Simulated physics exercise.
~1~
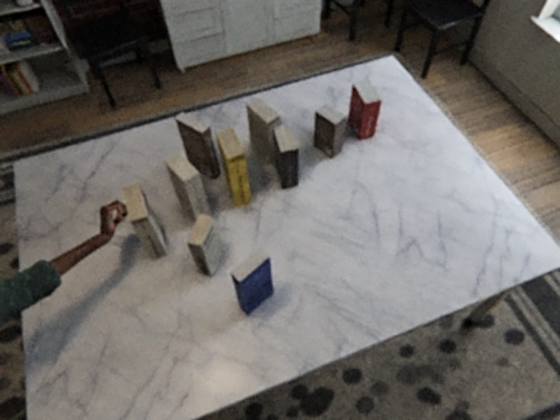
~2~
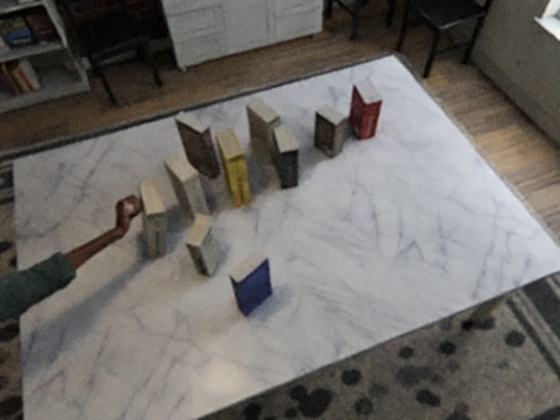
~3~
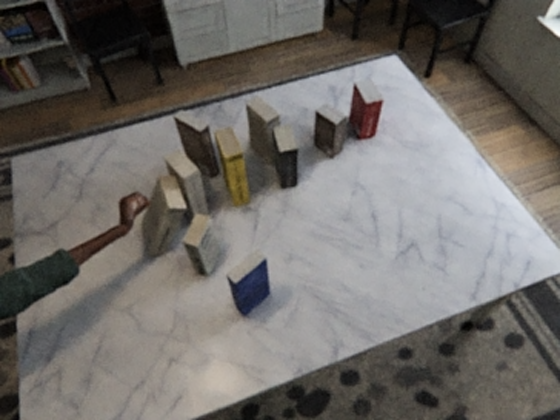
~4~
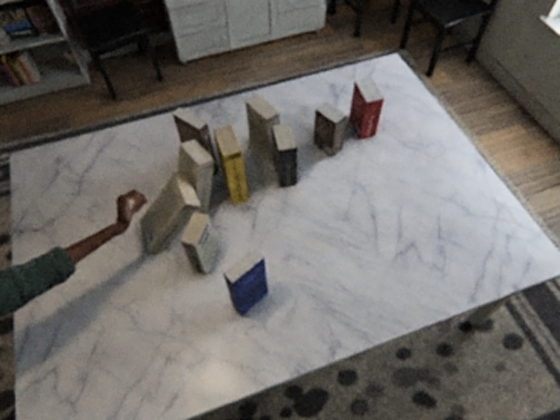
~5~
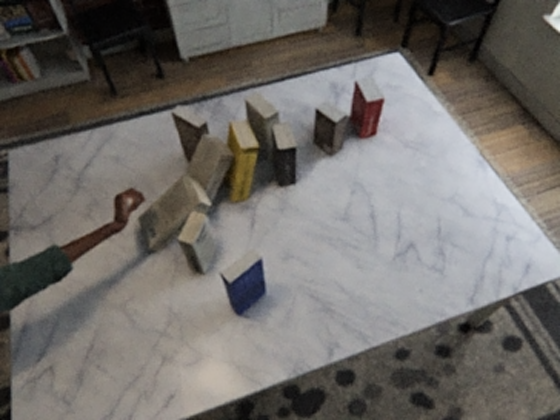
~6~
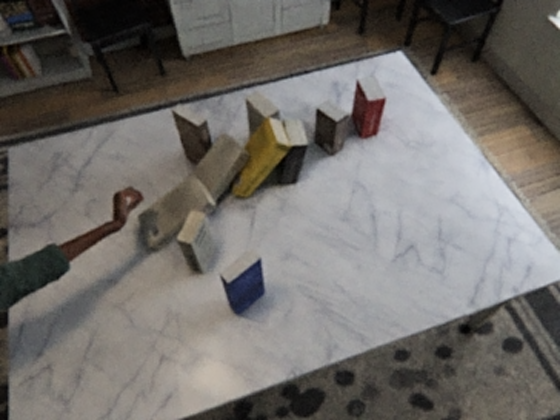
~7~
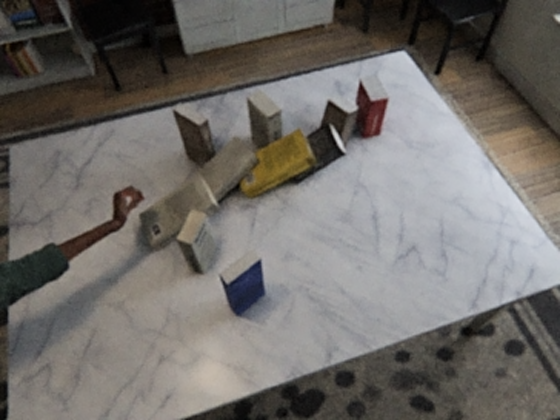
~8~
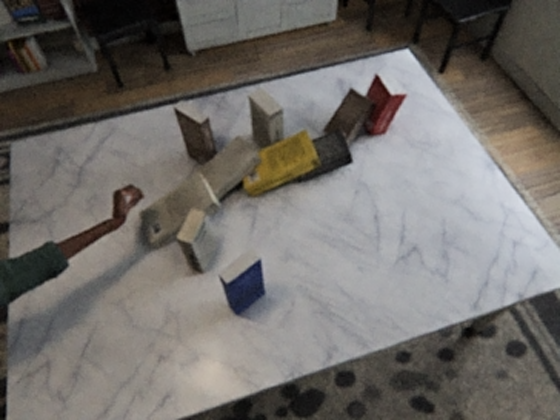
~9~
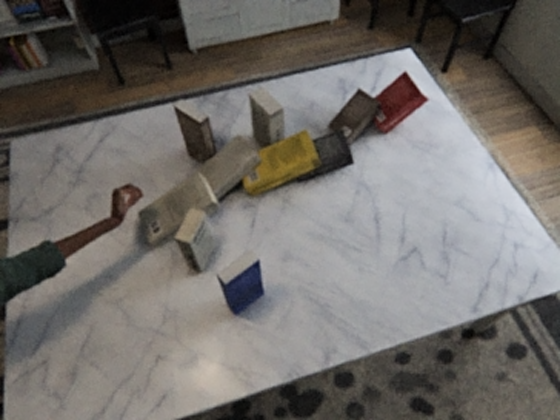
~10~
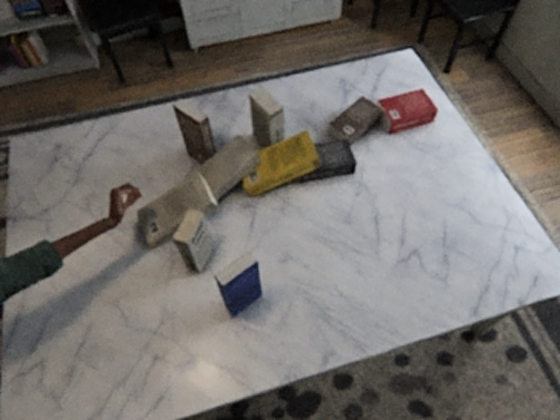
At the start, thick books stand upright at odd angles across a marble-patterned table in a dining room, and a hand at the left pushes the nearest pale book to the right. That book tips into another pale one, which leans over against the yellow book. The yellow book topples to the right and knocks down a dark book beside it. The dark book strikes a brown one farther along, which tips into the red book. At the end, the red book lies flat near the far edge, while four books, including the blue one, still stand.
